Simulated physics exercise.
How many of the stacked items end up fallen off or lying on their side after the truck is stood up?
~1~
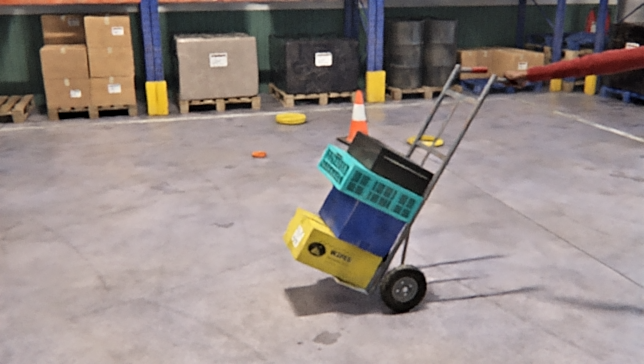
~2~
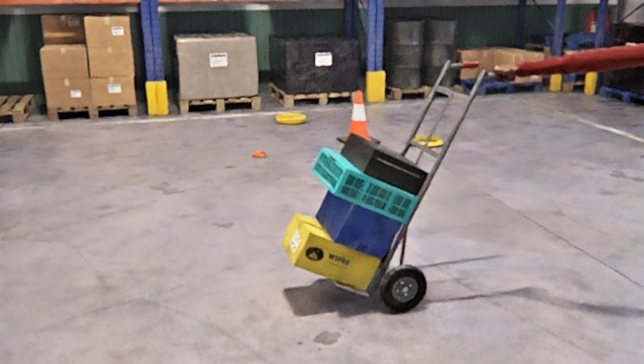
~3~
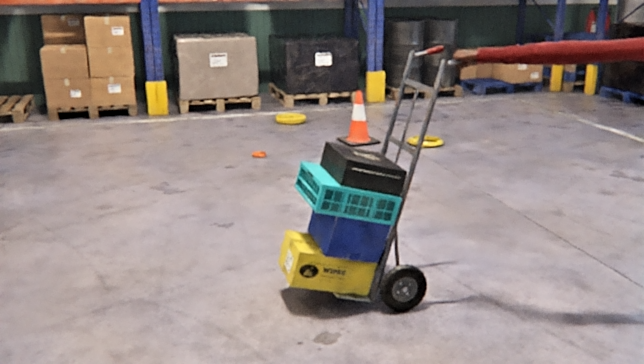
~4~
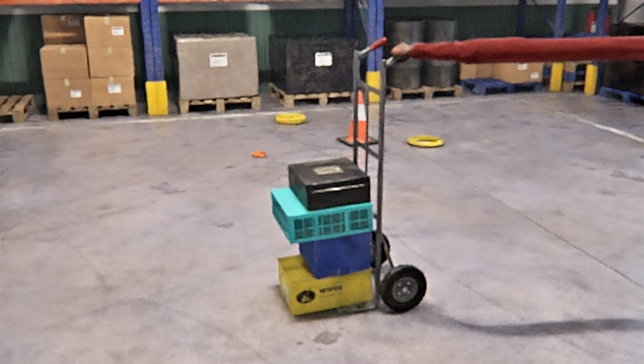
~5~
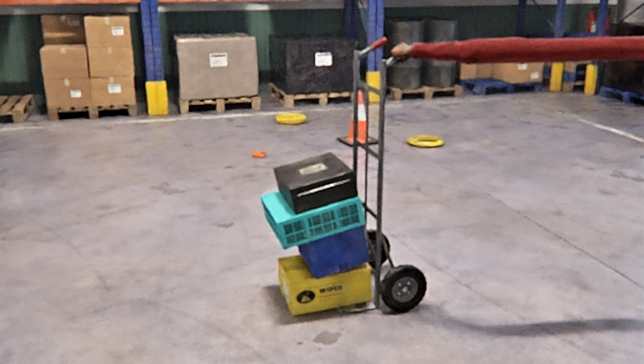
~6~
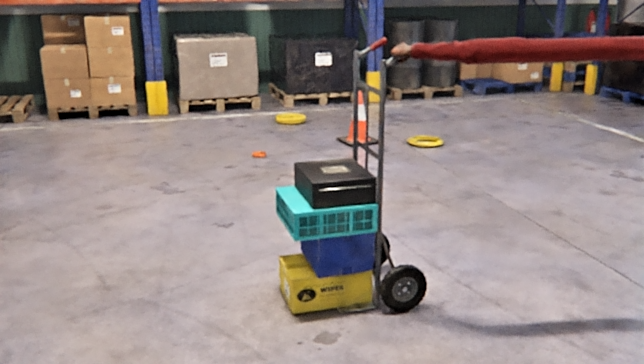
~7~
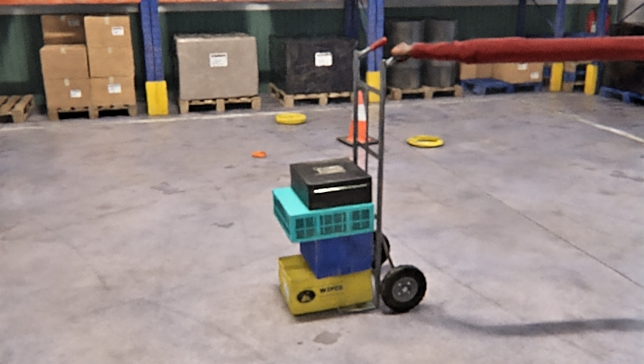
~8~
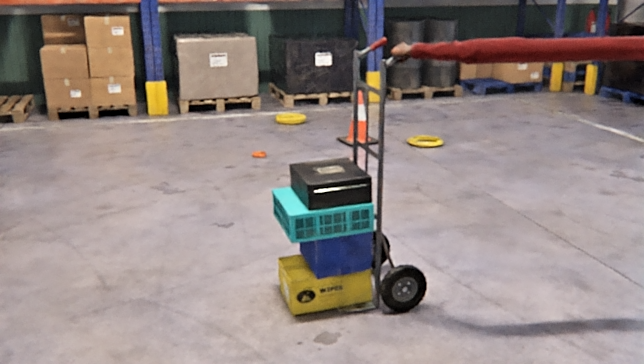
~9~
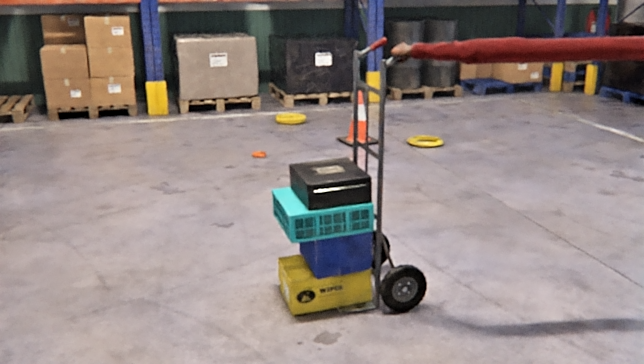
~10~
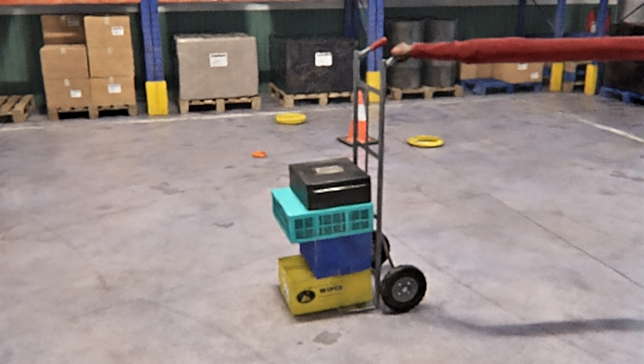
None of them do. The upper items rock forward and settle back, and all four end up still stacked on the upright truck.
A loaded hand truck is tipped upright by an arm, and its stack rocks but holds.
